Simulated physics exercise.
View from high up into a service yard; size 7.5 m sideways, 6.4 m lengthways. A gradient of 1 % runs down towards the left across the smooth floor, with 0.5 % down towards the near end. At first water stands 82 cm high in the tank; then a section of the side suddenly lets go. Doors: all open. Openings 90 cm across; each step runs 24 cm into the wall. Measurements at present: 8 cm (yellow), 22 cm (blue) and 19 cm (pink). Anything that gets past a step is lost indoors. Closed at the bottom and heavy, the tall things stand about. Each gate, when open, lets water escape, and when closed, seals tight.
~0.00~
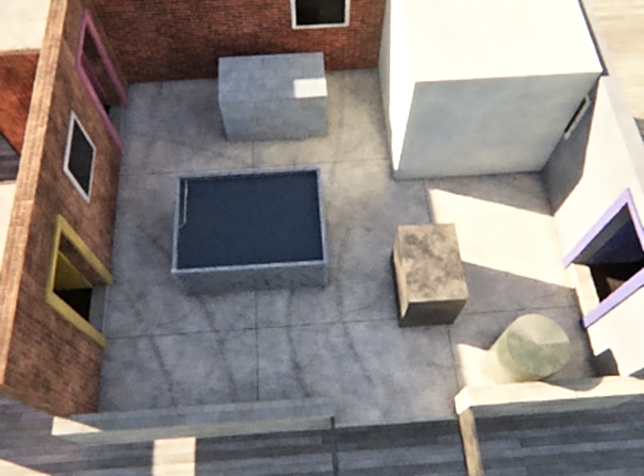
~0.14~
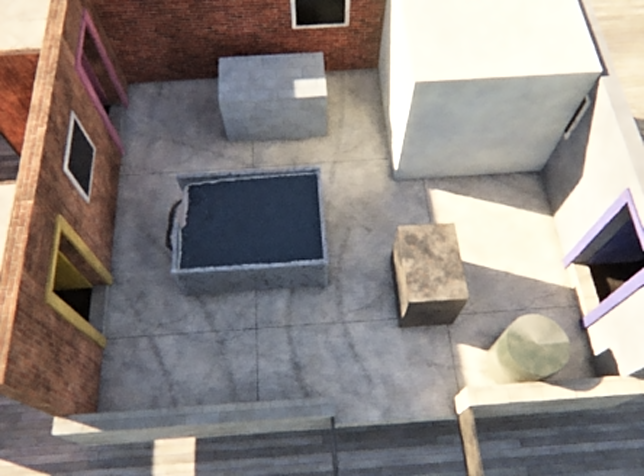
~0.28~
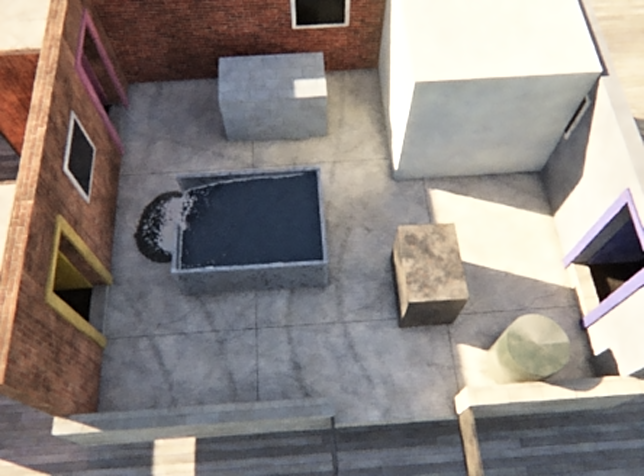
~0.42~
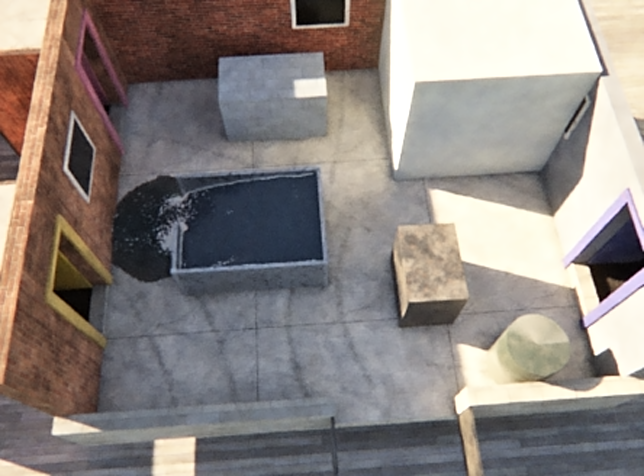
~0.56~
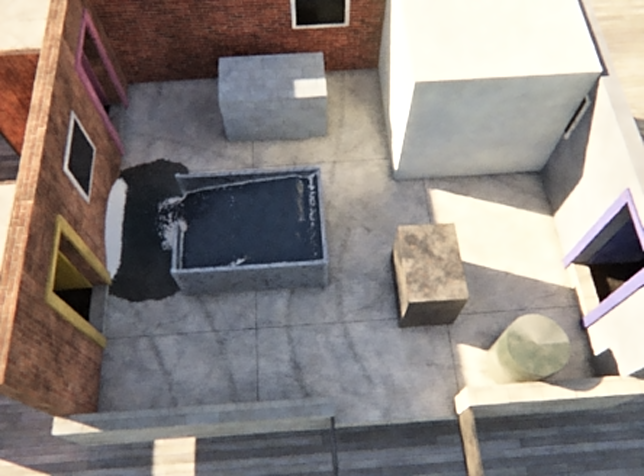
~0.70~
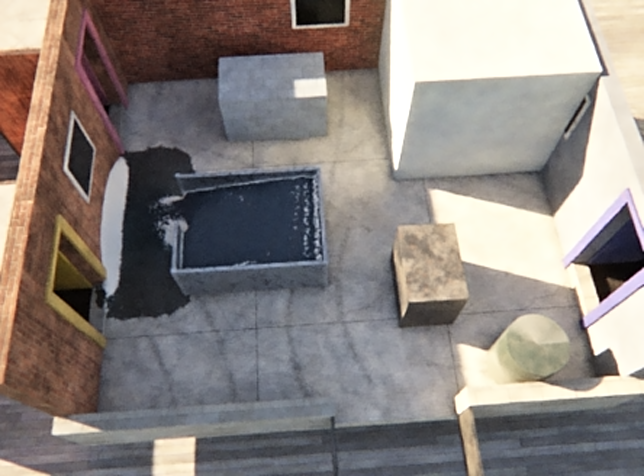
A rectangular tank of dark water pours from its left side and spreads across the floor.
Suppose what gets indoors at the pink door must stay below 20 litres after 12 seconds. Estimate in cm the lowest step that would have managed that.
A height of about 12.5 cm would have managed it.
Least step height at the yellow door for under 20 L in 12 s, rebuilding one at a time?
Yellow door, minimum about 10.0 cm.
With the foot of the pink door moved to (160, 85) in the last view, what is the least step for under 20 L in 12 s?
Roughly 30 cm.
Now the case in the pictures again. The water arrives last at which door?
Final door: Blue.
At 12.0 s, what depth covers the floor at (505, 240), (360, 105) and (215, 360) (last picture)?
About 5, 6 and 7 cm.
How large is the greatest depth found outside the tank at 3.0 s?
I'd estimate roughly 32 cm.
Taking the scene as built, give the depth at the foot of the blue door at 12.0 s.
A ruler would read roughly 3.0 cm.
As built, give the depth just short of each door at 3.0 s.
Lab note, cm: Yellow 11; blue 0; pink 11.
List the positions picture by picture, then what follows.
In the first frame, still water, 82 cm deep, in the tank at (250, 220); the pink door at (106, 93) is dry.
In the second frame, the front is at (171, 243), 0.3 m from the gap at (187, 218); 0.2 m2 of floor is wet, 82 cm left at the back.
In the third frame, the front is at (142, 242), 0.8 m from the gap at (187, 218); 0.8 m2 of floor is wet, 82 cm left at the back.
In the fourth frame, the gap is at (188, 219), the front 1.3 m out at (113, 250); the back of the tank holds 82 cm.
In the fifth frame, water pours out at (187, 219) and has run 1.5 m, to (120, 177); about 7 cm deep outside, 76 cm at the back.
In the sixth frame, water pours out at (187, 219) and has run 1.7 m, to (122, 157); about 7 cm deep outside, 69 cm at the back; 0.7 m in a straight line remain to the pink door at (106, 93).
After 1.4 s water covers 15 % of the floor, deepest (54 cm) near (115, 228); 15 cm at the pink door, 0 litres in over its 19 cm step.
After 3.0 s water covers 40 % of the floor, deepest (32 cm) near (127, 102); 11 cm at the pink door, 0 litres in over its 19 cm step.
After 12.0 s water covers 100 % of the floor, deepest (14 cm) near (97, 424); 8 cm at the pink door, 2 litres in over its 19 cm step.
At the pink door as built, the water arrived by 0.9 s and peaked near 15 cm at 1.4 s.
Run again over the same 12 s with other heights there, 28 litres in over 11.5 cm, 6 litres over 16 cm. The limit of 20 litres is kept from about 12.5 cm up.
